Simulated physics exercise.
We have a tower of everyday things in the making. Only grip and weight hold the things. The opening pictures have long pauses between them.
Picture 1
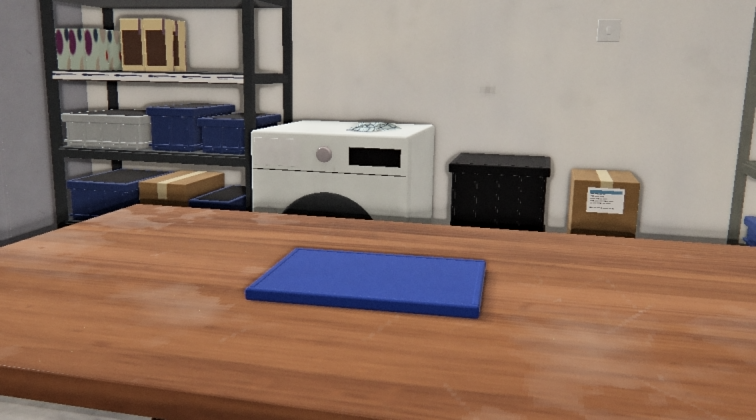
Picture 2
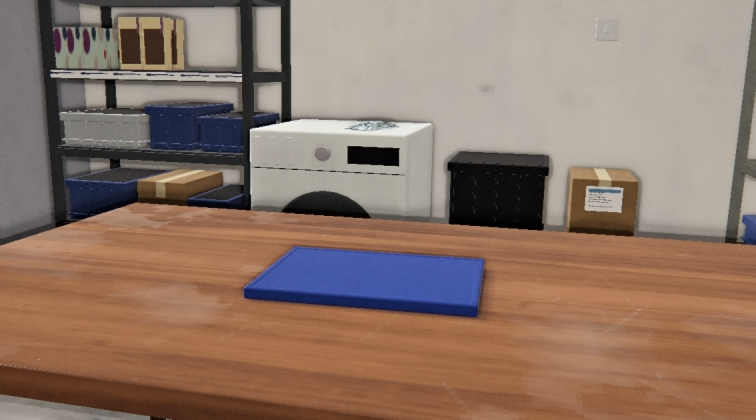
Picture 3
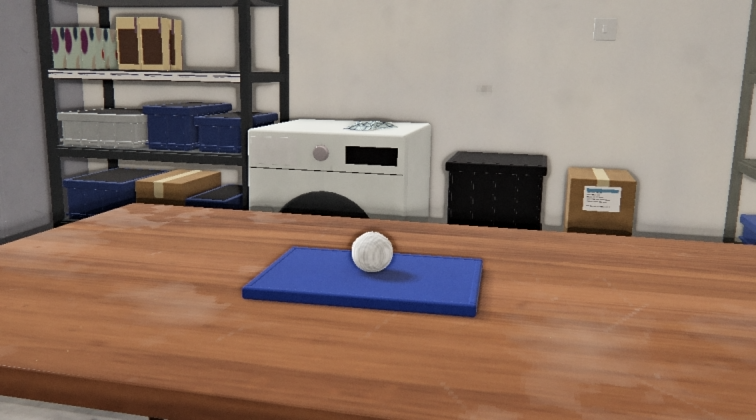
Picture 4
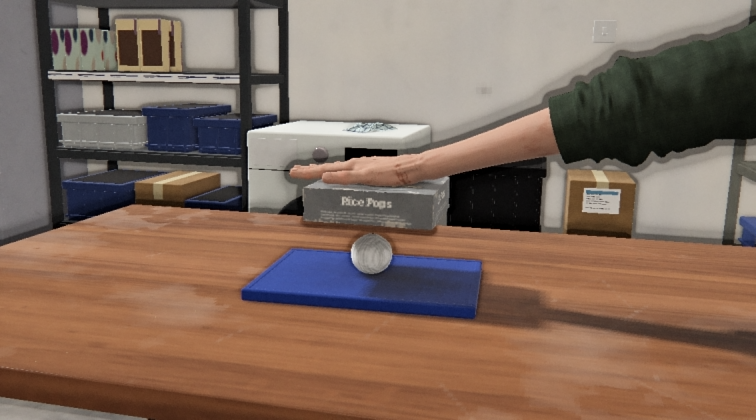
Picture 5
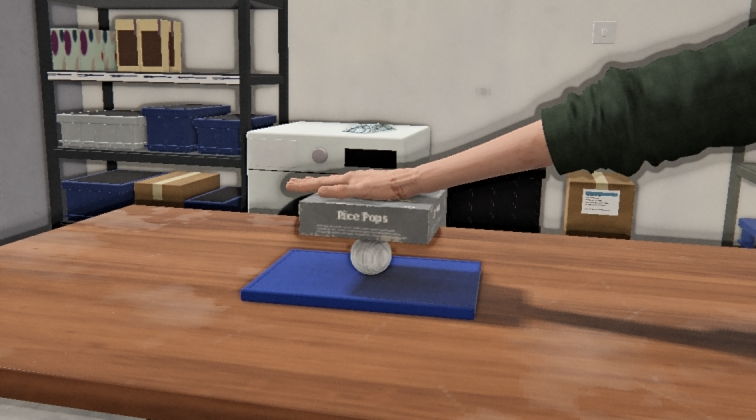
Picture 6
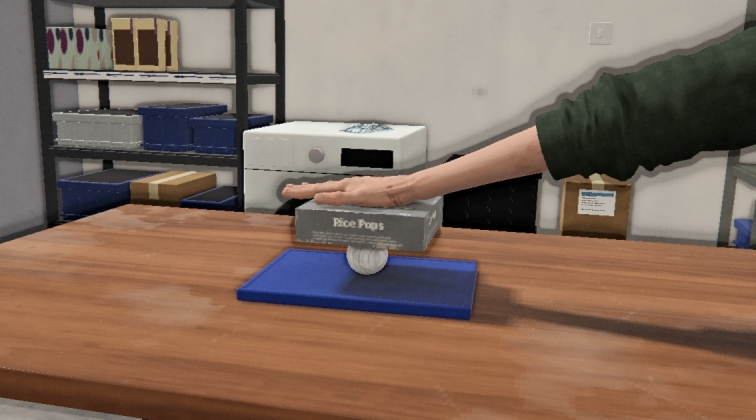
A hand lowering a grey packet onto a small white ball that appears on a blue tray on a wooden table.
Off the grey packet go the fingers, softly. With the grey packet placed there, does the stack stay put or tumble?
My guess is the pile will not stay put.
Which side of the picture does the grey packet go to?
It shifts to the viewer's right.
Then, 0.40 s after the last picture, grey packet tipped 37° from how it was near (388, 224).
Then, 0.50 s after the last picture, grey packet tipped 44° from how it was near (394, 223).
Then, 0.70 s after the last picture, grey packet tipped 34° from how it was near (401, 228); white onion rolled a little.
At rest, tipped over in the pile, grey packet; the other 2 in place. Seen from the same camera at the end, grey packet near (405, 229). The pile loses its balance.
